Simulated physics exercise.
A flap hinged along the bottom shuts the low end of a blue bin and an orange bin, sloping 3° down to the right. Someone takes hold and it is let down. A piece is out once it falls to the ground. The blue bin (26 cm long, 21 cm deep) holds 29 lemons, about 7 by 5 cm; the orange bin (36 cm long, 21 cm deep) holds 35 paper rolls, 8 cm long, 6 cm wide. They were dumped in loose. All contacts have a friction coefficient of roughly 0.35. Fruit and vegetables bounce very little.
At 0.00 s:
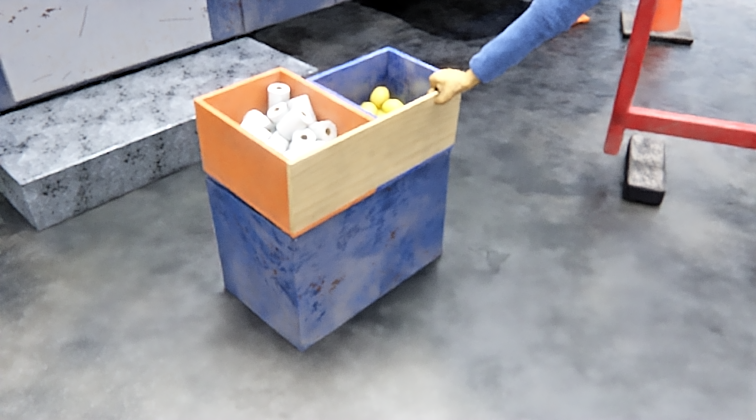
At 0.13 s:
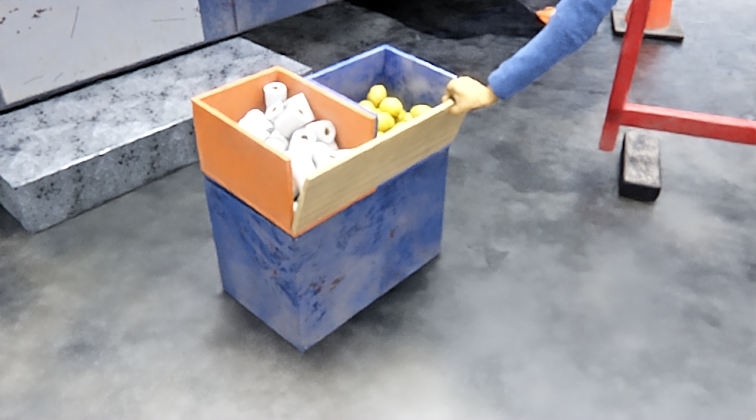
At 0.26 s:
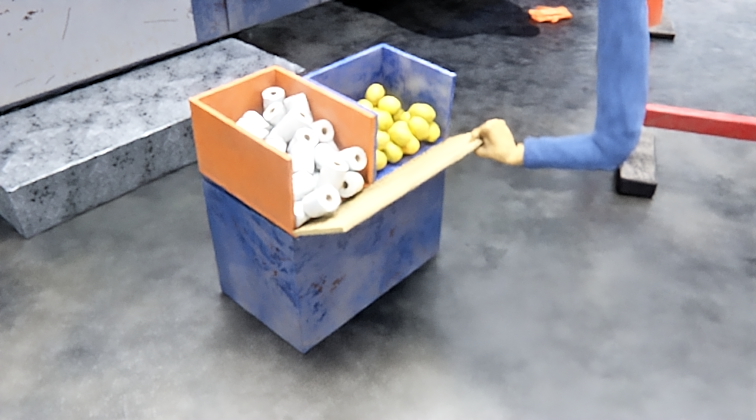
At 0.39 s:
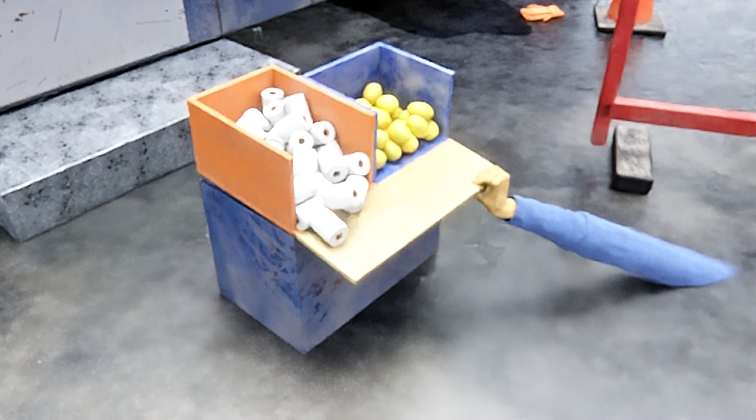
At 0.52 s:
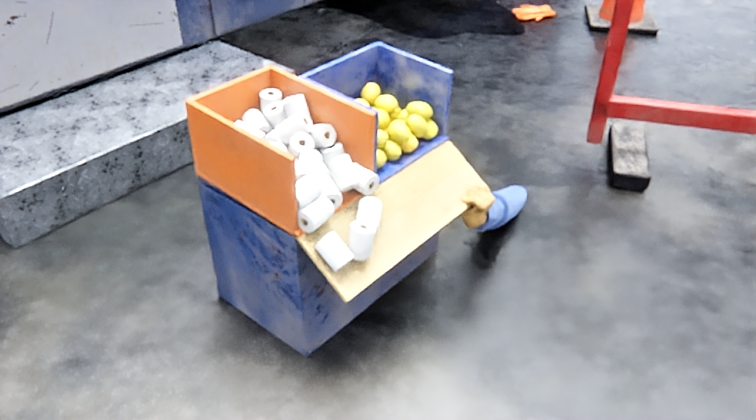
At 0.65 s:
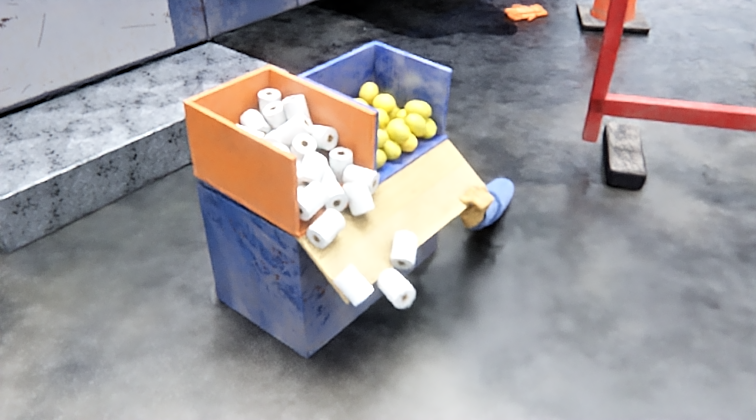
A blue-sleeved arm with a tan hand reaches in from the upper right over a dark, stained floor, seen from above at an angle, with a grey block behind and a red frame at right. It grips a pale wooden flap closing an orange bin of white paper rolls and a blue bin of yellow lemons on a blue base. The hand lowers the flap outward past level, and several rolls slide down it while the lemons bunch at their opening.
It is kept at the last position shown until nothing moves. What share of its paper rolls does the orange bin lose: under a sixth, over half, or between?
It sheds from a sixth to a half of them.
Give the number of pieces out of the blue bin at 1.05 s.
About: Blue bin 0.
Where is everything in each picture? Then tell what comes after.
In the first frame (each is followed by its nearest rim corner in this view), orange bin, (289, 161); blue bin, (378, 118); the flap has turned 0°; none has fallen clear.
Orange bin, (290, 159); the flap has turned 17°, in the second frame.
Orange bin, (291, 159); the flap has turned 55°, in the third frame.
Orange bin, (292, 158); the flap has turned 97°, in the fourth frame.
Orange bin, (293, 158); the flap has turned 122°, in the fifth frame.
Orange bin, (295, 158); blue bin, (378, 111); the flap has turned 124°; none has fallen clear, in the sixth frame.
After 1.05 s, blue bin 29 in, 0 out and orange bin 30 in, 5 out.
After 1.55 s, blue bin 29 in, 0 out and orange bin 29 in, 6 out.
After 2.26 s, blue bin 29 in, 0 out and orange bin 27 in, 8 out.
When it is over (at 3.16 s), blue bin 29 in, 0 out and orange bin 26 in, 9 out. Asked share, 9 of 35, 26 per cent.
